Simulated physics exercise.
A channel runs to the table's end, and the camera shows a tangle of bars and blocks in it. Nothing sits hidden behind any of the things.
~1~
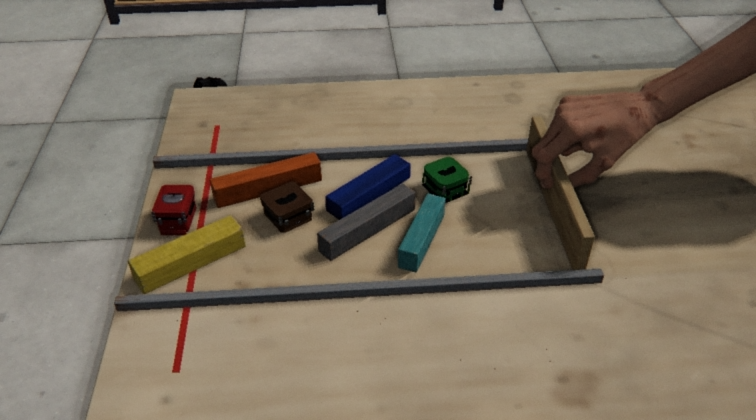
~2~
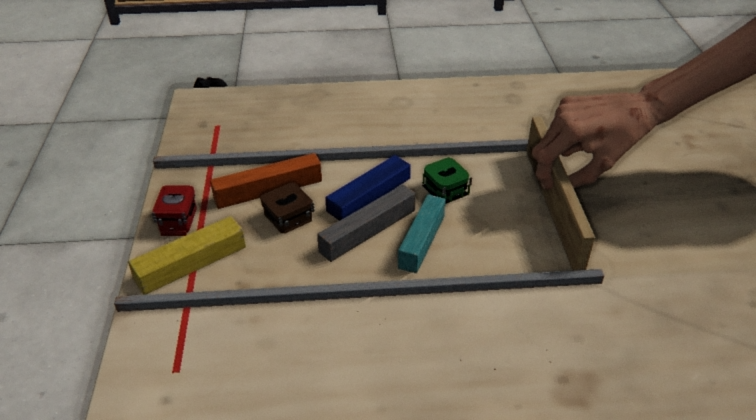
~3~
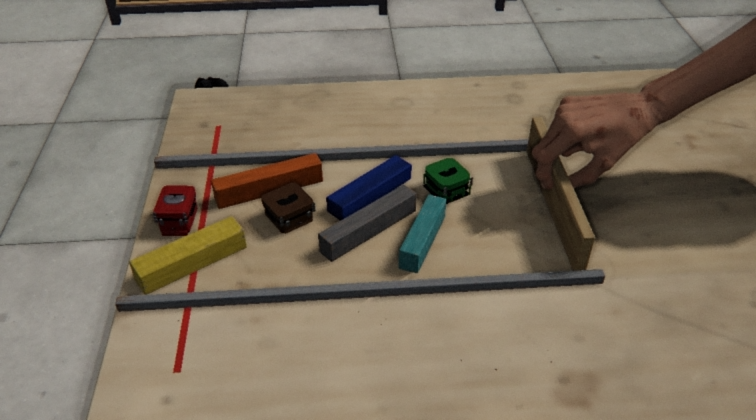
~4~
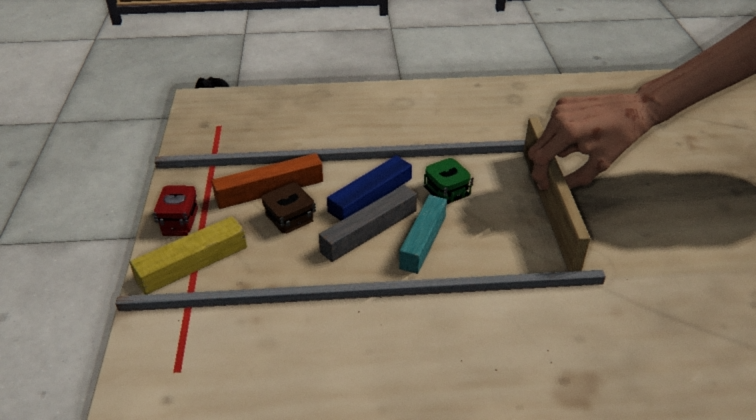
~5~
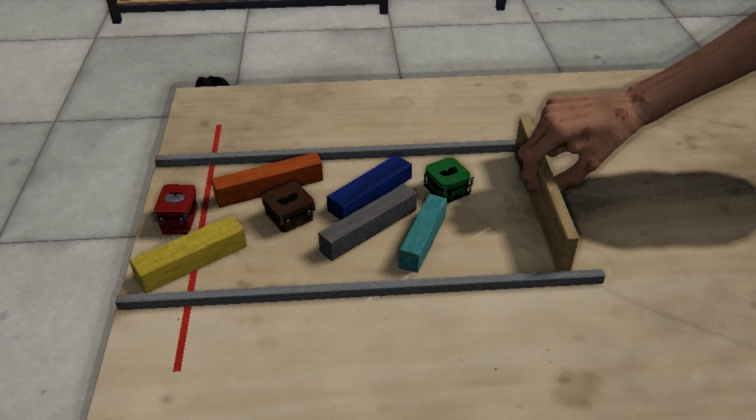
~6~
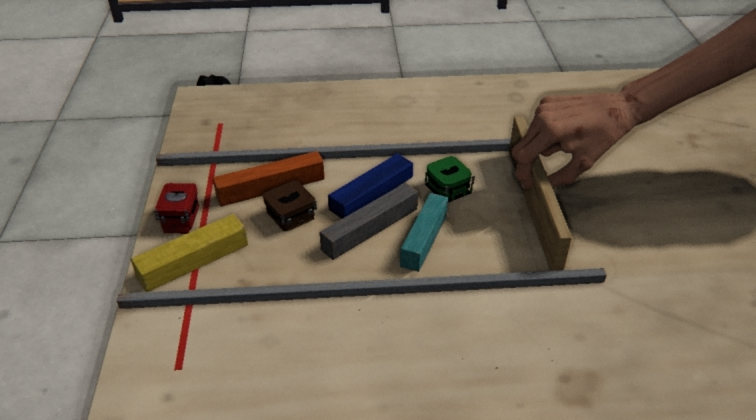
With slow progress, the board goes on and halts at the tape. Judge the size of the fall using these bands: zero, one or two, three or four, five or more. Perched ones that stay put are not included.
Dropped: Three or four.
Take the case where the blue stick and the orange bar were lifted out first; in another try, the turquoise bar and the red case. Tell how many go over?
Try one: 2; try two: 2.
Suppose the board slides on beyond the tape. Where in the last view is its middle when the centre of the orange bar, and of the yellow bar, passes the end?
Orange bar over the end: About (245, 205). Yellow bar over the end: About (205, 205).
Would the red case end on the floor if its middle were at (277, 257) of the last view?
It remains in place.
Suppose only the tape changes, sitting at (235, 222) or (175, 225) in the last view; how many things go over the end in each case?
So it's 2 the first time and 5 the second time.
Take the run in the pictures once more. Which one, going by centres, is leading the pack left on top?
Foremost is the blue stick.
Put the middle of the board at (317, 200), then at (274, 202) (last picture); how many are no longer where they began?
At the first spot 8, then 8.
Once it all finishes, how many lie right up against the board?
Contact count: 2.
A little later, none off yet; red case at rest near (179, 208); yellow bar at rest near (192, 252); orange bar at rest near (270, 179).
Next, none off yet; red case shifted a little near (163, 213); yellow bar at rest near (188, 253); orange bar shifted a little near (227, 181).
Later still, none off yet; red case tilted a little near (122, 230); yellow bar shifted a little near (156, 255); orange bar shifted about its own width near (155, 187).
When it is over, the number that fall off is three or four; down, brown case, orange bar, yellow bar and red case.
